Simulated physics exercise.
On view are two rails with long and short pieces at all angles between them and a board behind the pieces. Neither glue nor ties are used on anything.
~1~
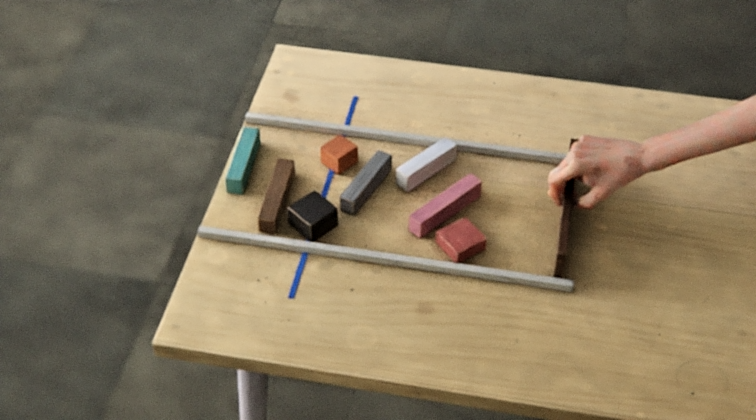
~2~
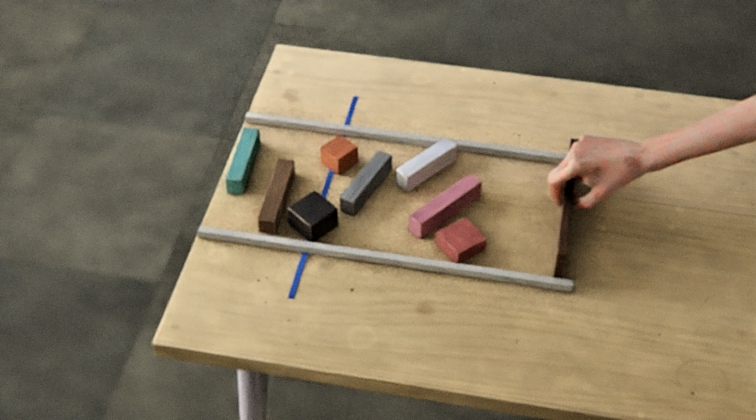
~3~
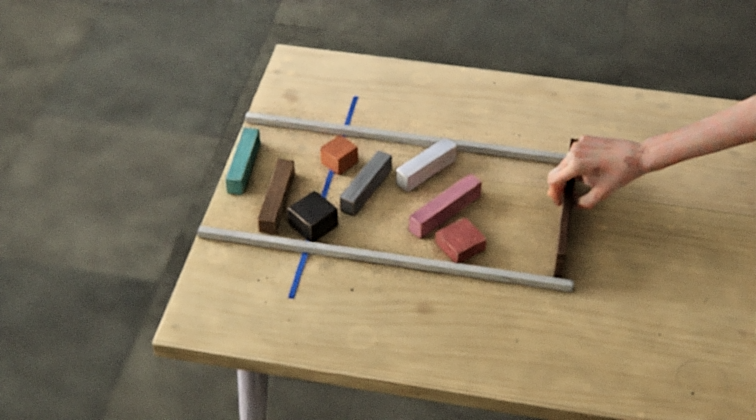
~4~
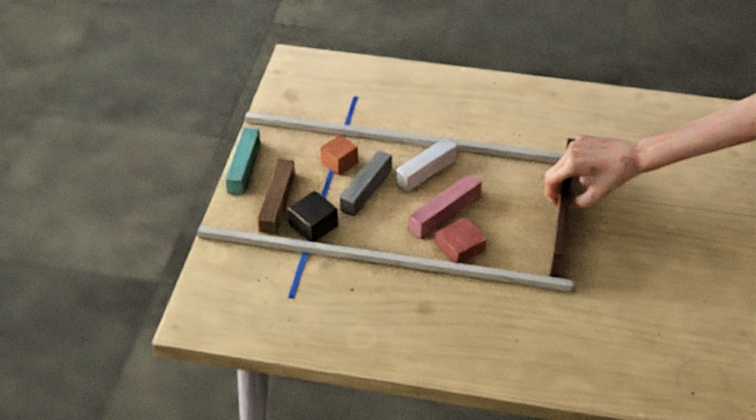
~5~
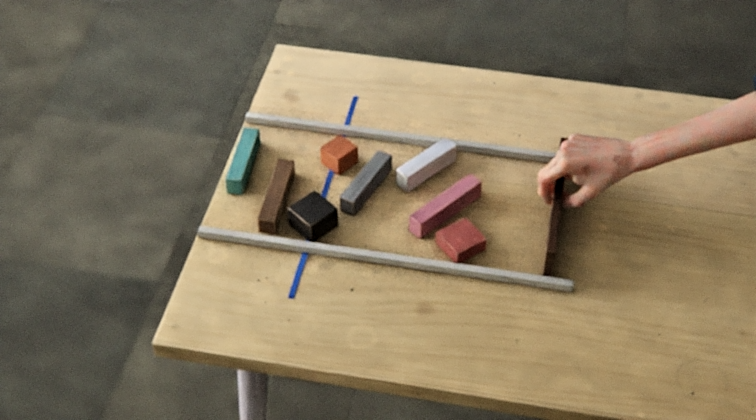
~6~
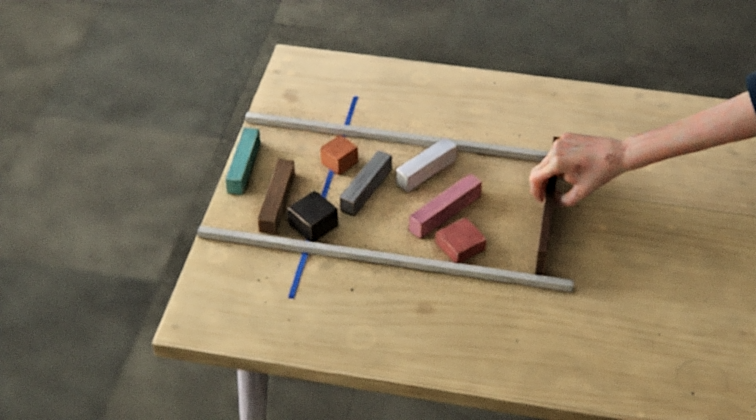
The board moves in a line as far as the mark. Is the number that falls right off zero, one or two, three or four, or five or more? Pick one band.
It is zero.
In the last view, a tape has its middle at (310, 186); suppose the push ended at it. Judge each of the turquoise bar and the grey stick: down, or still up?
Result - turquoise bar is gone, grey stick is still there.
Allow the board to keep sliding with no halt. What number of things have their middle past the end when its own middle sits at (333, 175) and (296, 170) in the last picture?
Counts for the two places are 0 and 2.
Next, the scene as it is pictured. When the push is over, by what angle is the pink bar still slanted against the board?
About 25 degrees.
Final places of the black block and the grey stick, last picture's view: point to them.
Looks like one lands around (252, 213), and the other around (280, 163).
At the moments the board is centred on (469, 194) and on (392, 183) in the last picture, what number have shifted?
The count reaches 2 first and 6 second.
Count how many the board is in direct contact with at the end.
Count recorded: 3.
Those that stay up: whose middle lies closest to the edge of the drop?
Turquoise bar.
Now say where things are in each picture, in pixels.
In the first picture, turquoise bar (243, 160); brown bar (277, 195); black block (313, 216); board (566, 207); tape (326, 189).
In the second picture, brown bar (277, 196); orange block (339, 155).
In the third picture, black block (313, 216); board (566, 207).
In the fourth picture, turquoise bar (243, 160); grey stick (366, 183).
In the fifth picture, brown bar (277, 196); white stick (427, 164).
In the sixth picture, turquoise bar (243, 160); brown bar (277, 196); black block (313, 216); board (548, 205); tape (326, 189).
A little later, none off yet; turquoise bar at rest near (243, 160); brown bar at rest near (277, 196); black block at rest near (313, 216).
When it is over, the number that fall off is zero.
